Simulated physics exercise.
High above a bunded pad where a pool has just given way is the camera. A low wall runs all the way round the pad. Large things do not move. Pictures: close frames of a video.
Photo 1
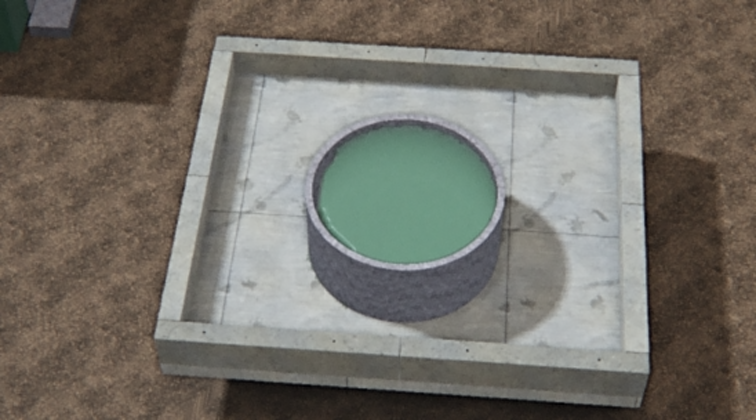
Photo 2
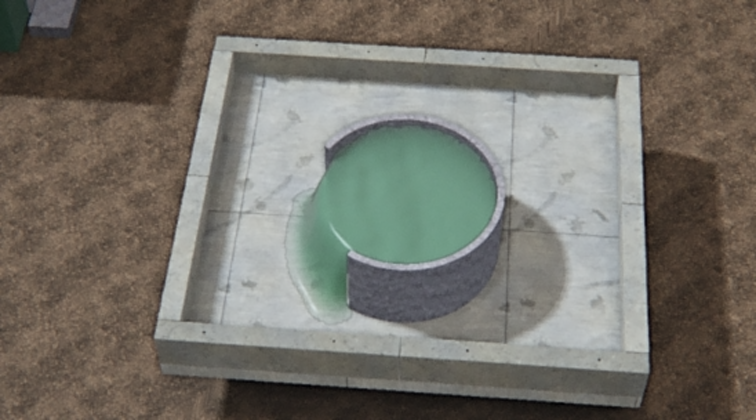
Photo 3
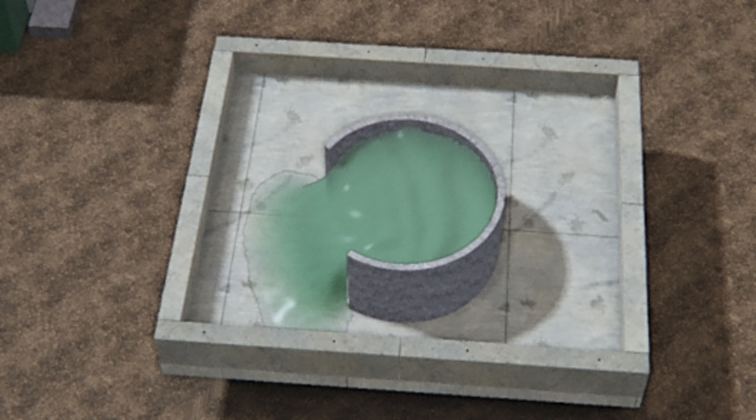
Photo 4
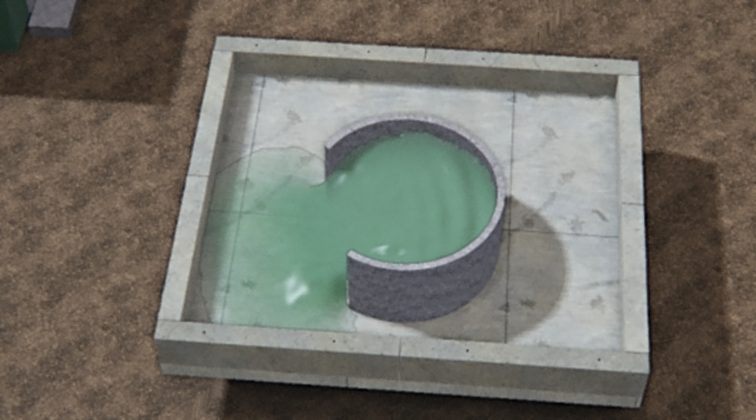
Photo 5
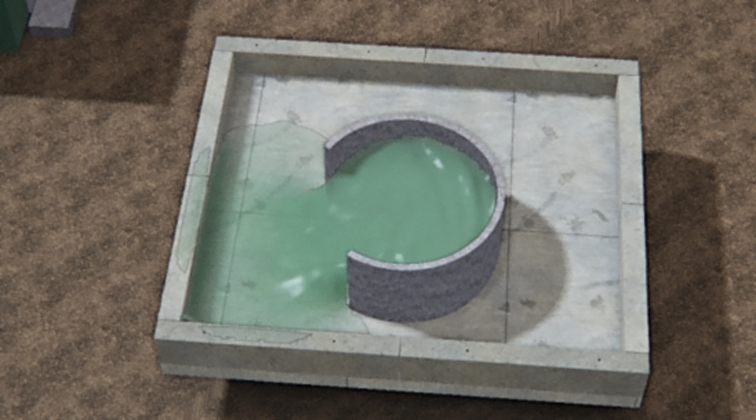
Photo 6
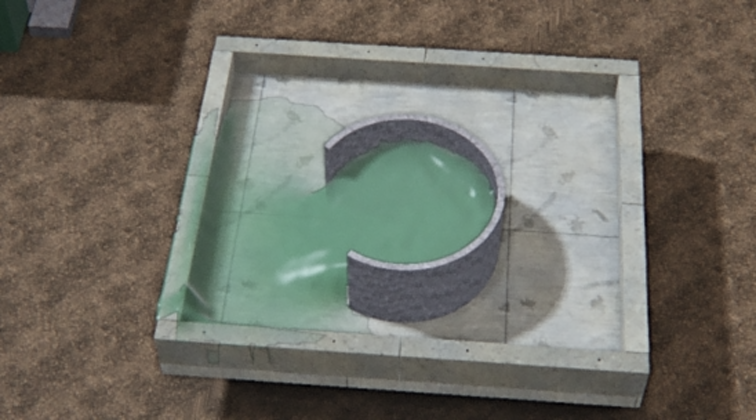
Green liquid pouring through a gap in a round grey pool, spreading left across a walled pale pad to its edge.
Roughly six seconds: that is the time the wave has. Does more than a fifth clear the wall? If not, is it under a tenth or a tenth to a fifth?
No, a tenth to a fifth.
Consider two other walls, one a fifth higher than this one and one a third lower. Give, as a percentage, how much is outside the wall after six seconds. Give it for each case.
About 6 per cent, then about 28 per cent.
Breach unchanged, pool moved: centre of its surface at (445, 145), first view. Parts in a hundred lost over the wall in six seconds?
8 %.
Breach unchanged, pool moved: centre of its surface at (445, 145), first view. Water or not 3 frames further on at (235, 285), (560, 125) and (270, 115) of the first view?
Readings in order: Inundated / unwetted / inundated.
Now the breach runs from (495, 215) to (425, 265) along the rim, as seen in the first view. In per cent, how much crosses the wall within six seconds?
Around 16 percent.
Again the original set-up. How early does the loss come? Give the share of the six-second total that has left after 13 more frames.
About 95 %.
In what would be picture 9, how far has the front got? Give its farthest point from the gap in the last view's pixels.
My pick would be pixel (237, 76).
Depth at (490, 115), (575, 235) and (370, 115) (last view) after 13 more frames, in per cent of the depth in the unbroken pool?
Respectively 6, 0 and 10 per cent.
A moment on, water covers 35 % of the floor; the low wall has let 2 % over.
Next, water covers 35 % of the floor; the low wall has let 5 % over.
Then, water covers 60 % of the floor; the low wall has let 12 % over.
Later, water covers 80 % of the floor; the low wall has let 12 % over.
In the end, water covers 85 % of the floor; the low wall has let 12 % over.
